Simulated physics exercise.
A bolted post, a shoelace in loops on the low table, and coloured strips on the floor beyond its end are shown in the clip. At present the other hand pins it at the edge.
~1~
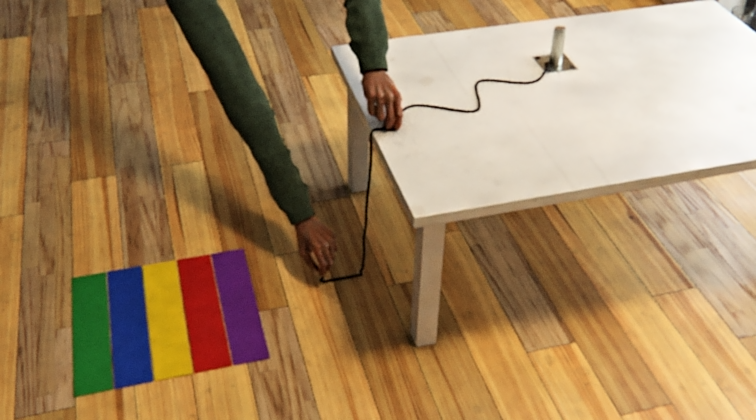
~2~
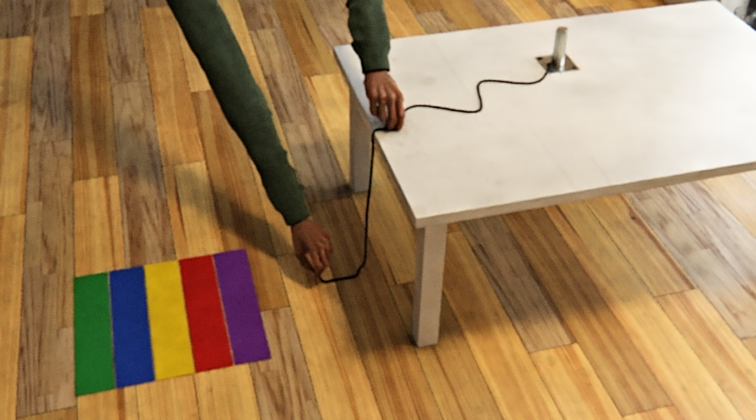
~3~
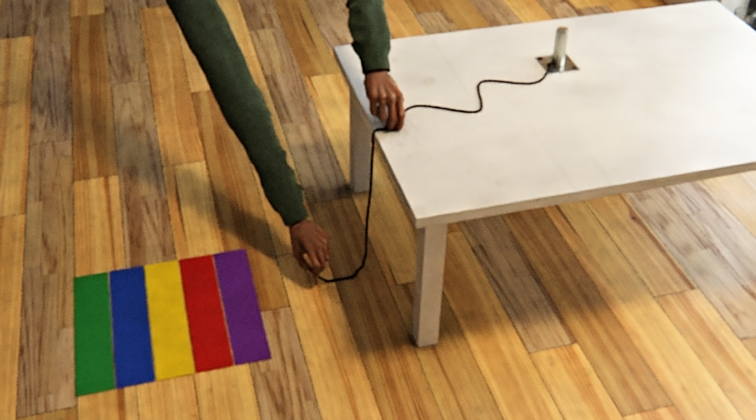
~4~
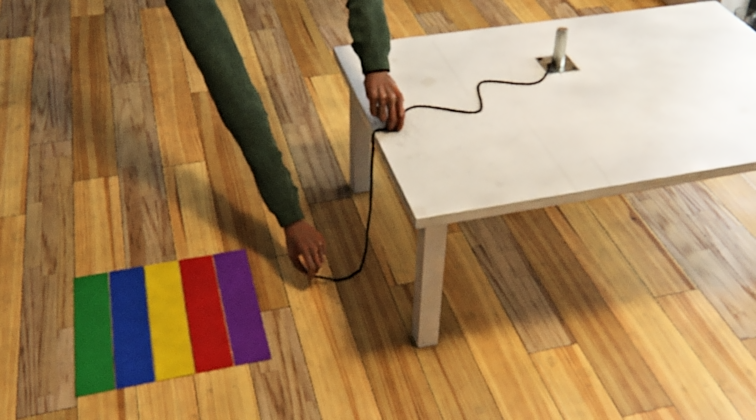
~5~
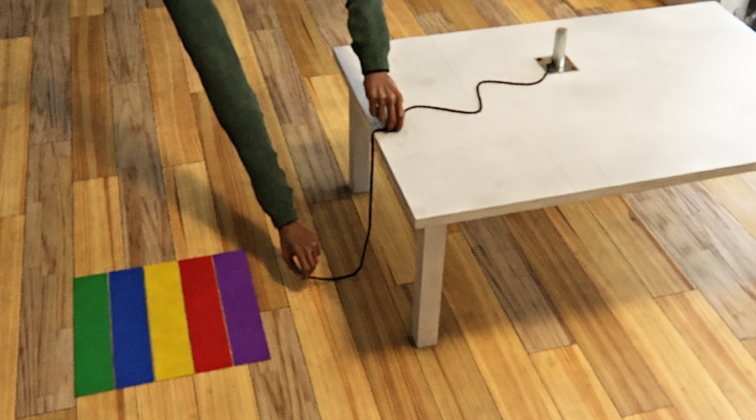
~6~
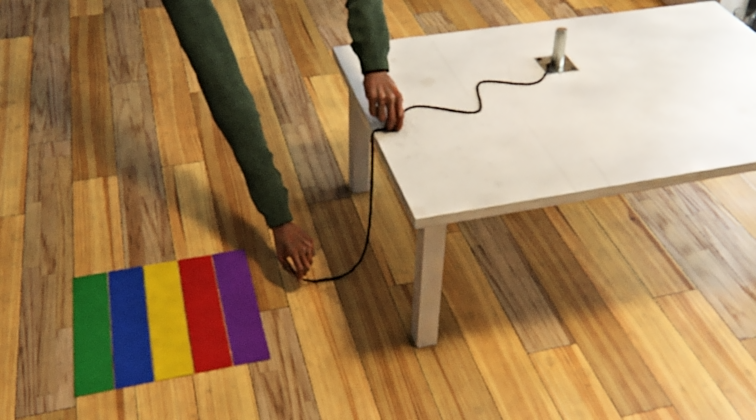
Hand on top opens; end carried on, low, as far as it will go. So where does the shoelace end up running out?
Over blue.
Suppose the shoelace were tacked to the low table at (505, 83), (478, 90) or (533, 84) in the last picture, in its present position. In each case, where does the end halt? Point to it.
The pixel places are (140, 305), (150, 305) and (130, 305), one per try.
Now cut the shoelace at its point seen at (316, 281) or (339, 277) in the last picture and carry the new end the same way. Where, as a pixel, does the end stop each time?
Around (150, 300) for the first cut and around (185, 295) for the second.
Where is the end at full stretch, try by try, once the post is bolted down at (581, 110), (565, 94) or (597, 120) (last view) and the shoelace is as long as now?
Try by try, around (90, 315), (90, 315) and (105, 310).
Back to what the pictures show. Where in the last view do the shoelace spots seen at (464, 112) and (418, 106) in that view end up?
You'll find the first mark at (414, 110) and the second mark at (374, 124).
Early on, end near (203, 293); over red.
Midway, end near (153, 302); over yellow.
At the end of the slack, end near (121, 308); over blue. It gets as far as the blue strip.
